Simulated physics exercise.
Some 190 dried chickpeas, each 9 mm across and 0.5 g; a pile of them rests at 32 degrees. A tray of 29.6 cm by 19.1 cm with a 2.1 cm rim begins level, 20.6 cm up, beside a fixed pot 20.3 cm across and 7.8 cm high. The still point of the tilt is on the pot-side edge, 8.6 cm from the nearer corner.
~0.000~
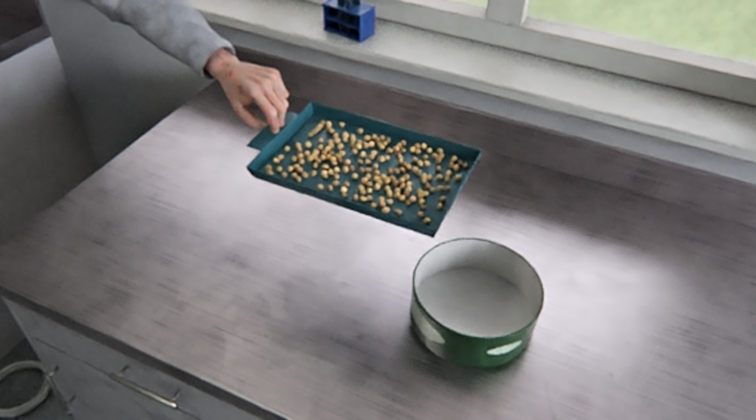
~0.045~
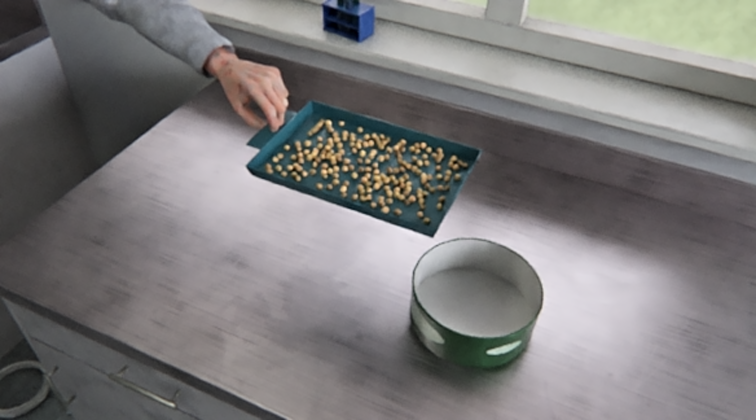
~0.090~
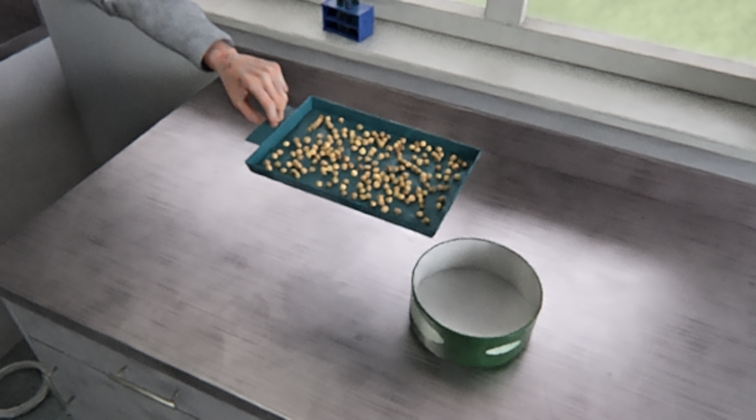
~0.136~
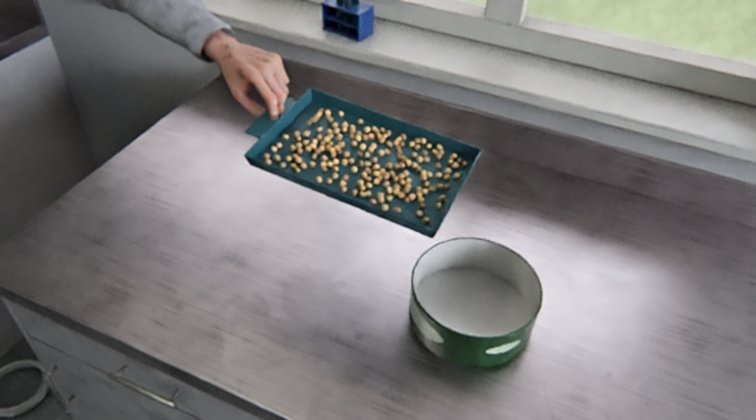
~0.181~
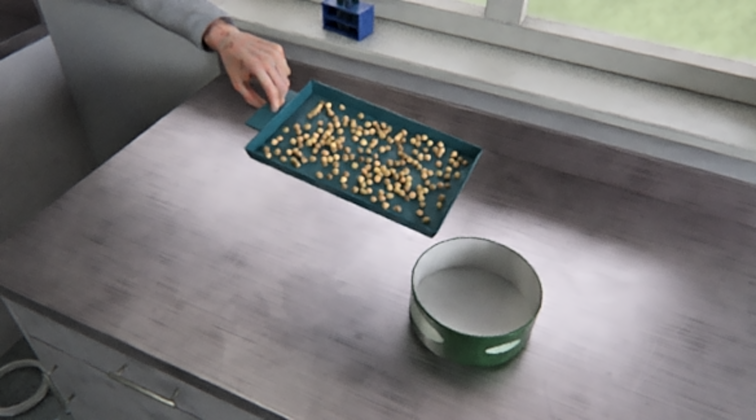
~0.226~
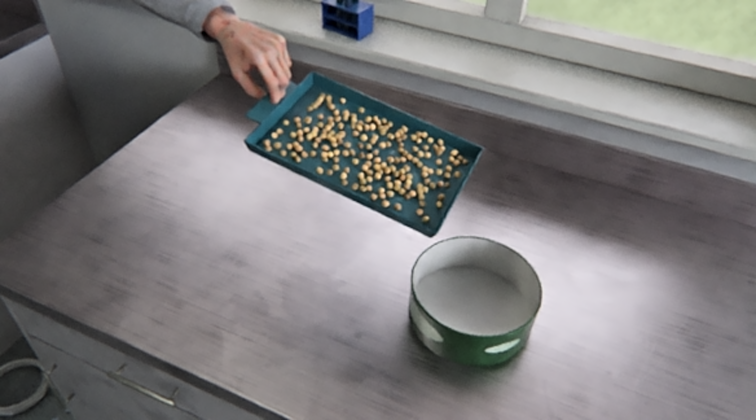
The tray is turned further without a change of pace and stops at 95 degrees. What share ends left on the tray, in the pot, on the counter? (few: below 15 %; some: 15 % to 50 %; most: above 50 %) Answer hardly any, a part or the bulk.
Tray hardly any, pot the bulk, counter hardly any.
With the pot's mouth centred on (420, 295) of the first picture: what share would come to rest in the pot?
About 80 per cent.
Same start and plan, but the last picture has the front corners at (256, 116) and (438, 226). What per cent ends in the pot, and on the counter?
Pot 70, counter 30.
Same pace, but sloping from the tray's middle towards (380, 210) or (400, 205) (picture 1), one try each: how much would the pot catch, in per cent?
Some 45 and 70 per cent.
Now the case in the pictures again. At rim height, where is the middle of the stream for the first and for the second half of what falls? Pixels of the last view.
First near (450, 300), later near (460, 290).
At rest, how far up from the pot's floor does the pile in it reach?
About 2.0 cm.
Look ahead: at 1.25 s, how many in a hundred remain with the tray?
Some 90 per cent of the load.
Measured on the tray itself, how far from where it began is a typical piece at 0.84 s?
Roughly 11 cm.
After 0.84 s, tilt 50 degrees; the tray holds 100 %, the pot 0 %.
After 1.25 s, tilt 77 degrees; the tray holds 90 %, the pot 10 %.
After 1.75 s, tilt 95 degrees; the tray holds 15 %, the pot 60 %.
By 2.6 s all is still; tray 0 %, pot 95 %, counter 5 %.
